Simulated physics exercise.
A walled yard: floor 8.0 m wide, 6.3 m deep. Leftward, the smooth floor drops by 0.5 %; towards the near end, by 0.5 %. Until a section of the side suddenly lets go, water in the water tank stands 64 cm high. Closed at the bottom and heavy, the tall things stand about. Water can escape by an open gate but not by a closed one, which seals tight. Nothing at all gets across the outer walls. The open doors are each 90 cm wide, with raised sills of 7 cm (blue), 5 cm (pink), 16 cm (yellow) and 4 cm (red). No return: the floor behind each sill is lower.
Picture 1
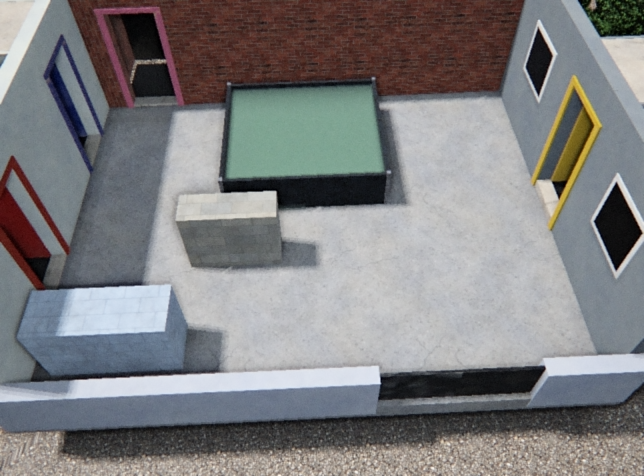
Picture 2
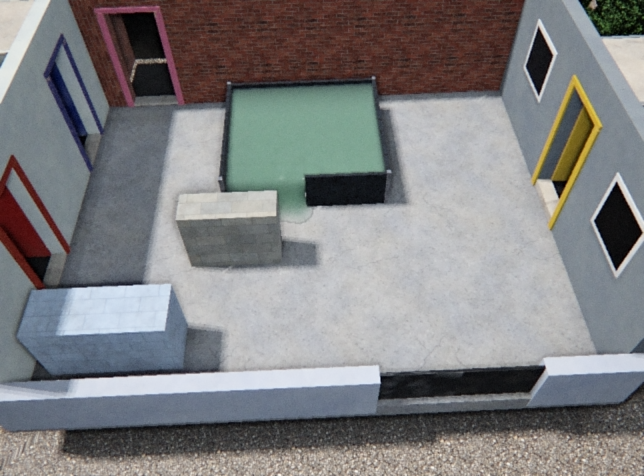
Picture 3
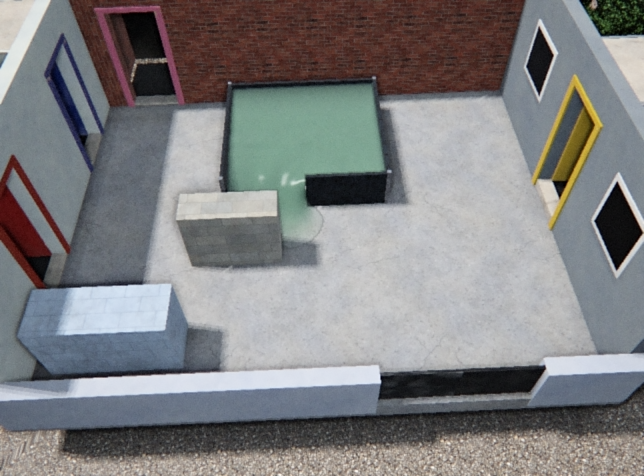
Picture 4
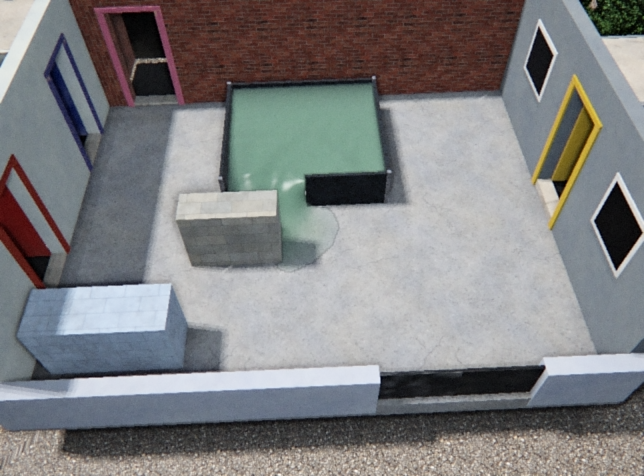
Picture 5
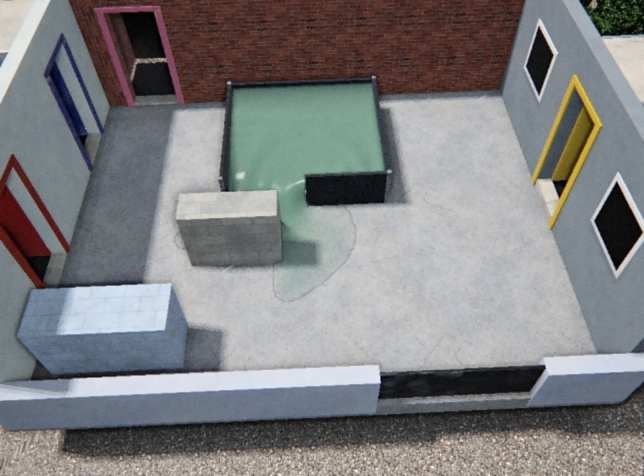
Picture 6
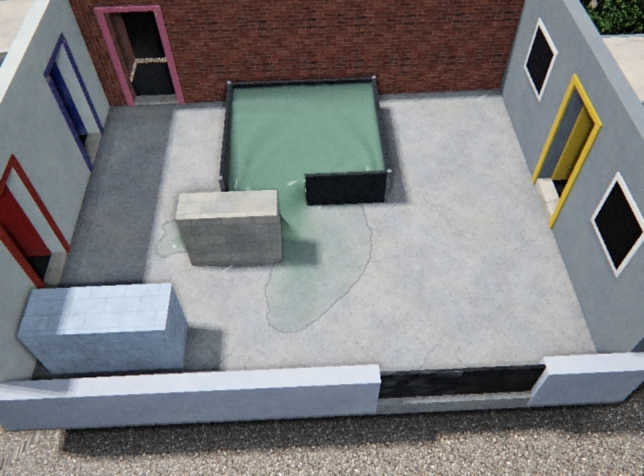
Green water pours through a gap in the tank and spreads around the gray block.
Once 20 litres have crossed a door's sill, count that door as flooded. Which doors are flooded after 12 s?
At the end, blue door: Beyond the set amount, pink door: Beyond the set amount, yellow door: Short of the set amount, red door: Beyond the set amount.
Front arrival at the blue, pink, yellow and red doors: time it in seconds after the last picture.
Arrival times: Blue 1.1 seconds, pink 2.2 seconds, yellow 2.6 seconds, red 0.9 seconds.
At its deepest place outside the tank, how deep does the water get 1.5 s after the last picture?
I'd put it at close to 50 cm.
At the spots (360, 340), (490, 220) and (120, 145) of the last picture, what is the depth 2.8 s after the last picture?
Depth readings in turn - 3, 2, 9 cm.
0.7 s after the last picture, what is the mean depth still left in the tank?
I'd put the average depth near 49 cm.
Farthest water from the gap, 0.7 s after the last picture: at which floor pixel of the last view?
Near (381, 387).
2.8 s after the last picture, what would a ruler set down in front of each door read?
You'd see blue at 11 cm, pink at 13 cm, yellow at 7 cm and red at 14 cm.
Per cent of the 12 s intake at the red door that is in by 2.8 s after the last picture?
Some 40 in a hundred.
Then, 0.7 s after the last picture water covers 25 % of the floor and is deepest (56 cm) near (255, 229); blue door not reached, pink door not reached, yellow door not reached, red door not reached.
Then, 1.5 s after the last picture water covers 45 % of the floor and is deepest (50 cm) near (255, 229); blue door 12 cm at the sill, 0 L in, pink door not reached, yellow door not reached, red door 12 cm at the sill, 32 L in.
Then, 2.8 s after the last picture water covers 65 % of the floor and is deepest (33 cm) near (255, 229); blue door 11 cm at the sill, 18 L in, pink door 13 cm at the sill, 7 L in, yellow door 7 cm at the sill, 0 L in, red door 14 cm at the sill, 113 L in.
Then, 6.3 s after the last picture water covers 95 % of the floor and is deepest (22 cm) near (255, 238); blue door 8 cm at the sill, 33 L in, pink door 11 cm at the sill, 102 L in, yellow door 6 cm at the sill, 0 L in, red door 11 cm at the sill, 212 L in.
Then, 11.3 s after the last picture water covers 100 % of the floor and is deepest (14 cm) near (73, 238); blue door 4 cm at the sill, 35 L in, pink door 7 cm at the sill, 141 L in, yellow door 5 cm at the sill, 0 L in, red door 11 cm at the sill, 300 L in.
